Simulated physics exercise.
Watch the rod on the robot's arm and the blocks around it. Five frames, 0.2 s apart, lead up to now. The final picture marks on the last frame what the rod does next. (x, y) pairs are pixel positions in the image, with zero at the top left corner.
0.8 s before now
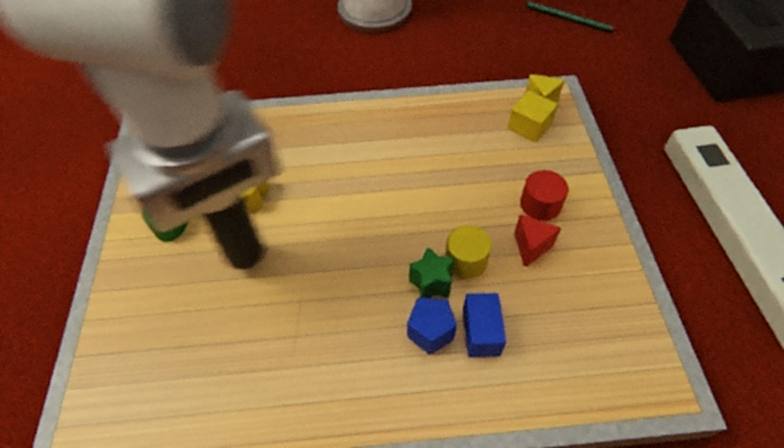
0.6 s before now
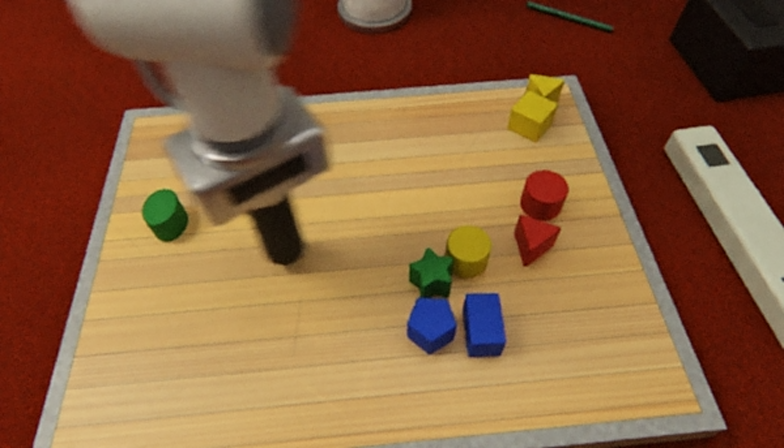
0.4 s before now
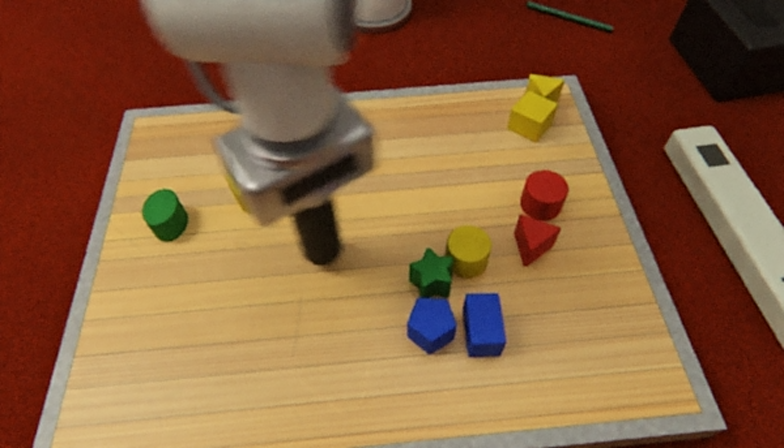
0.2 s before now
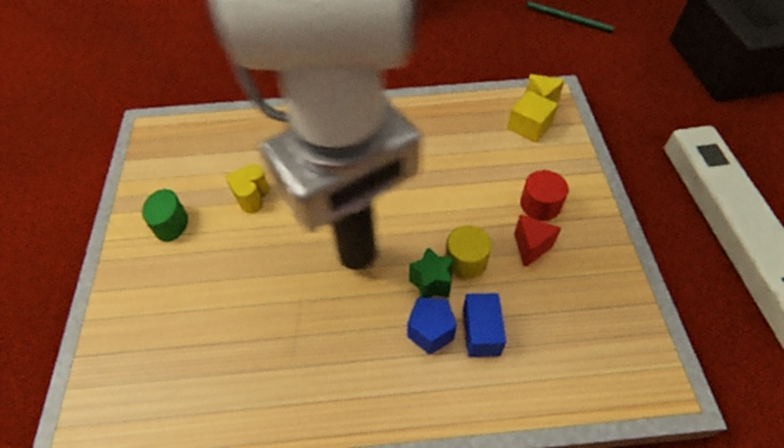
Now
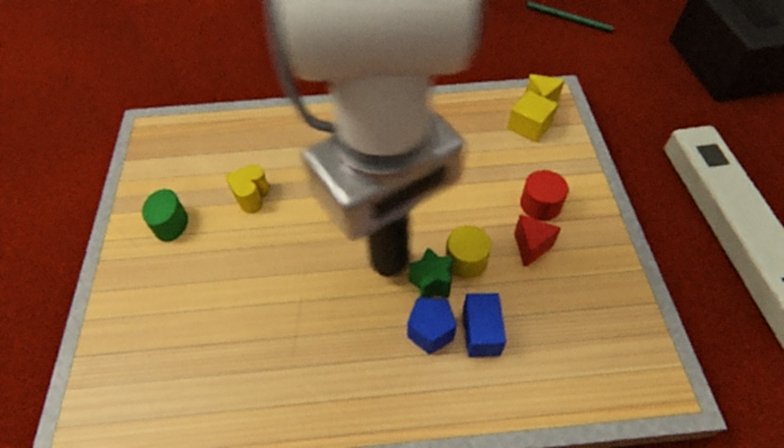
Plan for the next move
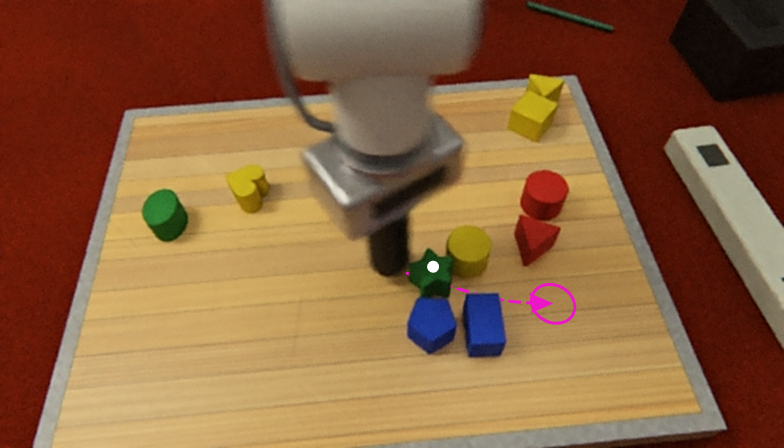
A robot arm moves its black rod rightward across a wooden board toward unmoving colored blocks.
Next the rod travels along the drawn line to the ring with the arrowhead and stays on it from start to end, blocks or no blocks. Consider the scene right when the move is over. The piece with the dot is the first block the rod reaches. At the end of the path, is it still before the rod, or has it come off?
Kept ahead.
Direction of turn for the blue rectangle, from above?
From overhead, the rotation is clockwise.
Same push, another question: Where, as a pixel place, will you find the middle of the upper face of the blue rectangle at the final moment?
Its top middle will sit at (521, 341).
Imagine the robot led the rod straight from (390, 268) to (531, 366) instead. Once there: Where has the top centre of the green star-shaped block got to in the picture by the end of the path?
In the picture, it is at (519, 295).
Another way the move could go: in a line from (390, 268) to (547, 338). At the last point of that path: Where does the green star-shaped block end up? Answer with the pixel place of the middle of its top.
It should be at (590, 308) by then.
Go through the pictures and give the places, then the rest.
Lower end of the rod at (245, 253), tops of blocks, blue pentagonal block at (432, 317), green star-shaped block at (433, 267), yellow circular block at (469, 243), blue rectangle at (486, 317), in the first frame.
Rod at (285, 249), blocks as before, in the second frame.
Rod at (323, 249), blocks as before, in the third frame.
Rod at (357, 254), blocks as before, in the fourth frame.
Rod at (390, 260), blue pentagonal block at (432, 317), green star-shaped block at (433, 267), yellow circular block at (469, 243), blue rectangle at (486, 317), in the fifth frame.
The drawn path runs from (390, 268) through (469, 292) to (553, 303); the dot is on the green star-shaped block.
The first path, step by step. One third of the way, rod at (444, 276); green star-shaped block at (481, 284), turned 15° anticlockwise; yellow circular block at (475, 242); blue rectangle at (498, 326), turned 20° clockwise.
Two thirds of the way, rod at (499, 292); green star-shaped block at (539, 300), turned 15° anticlockwise; yellow circular block at (489, 242); blue rectangle at (521, 340), turned 90° clockwise.
At the end, rod at (557, 296); blue pentagonal block not moved; green star-shaped block at (597, 312); yellow circular block at (489, 242); blue rectangle at (521, 341), turned 95° clockwise.
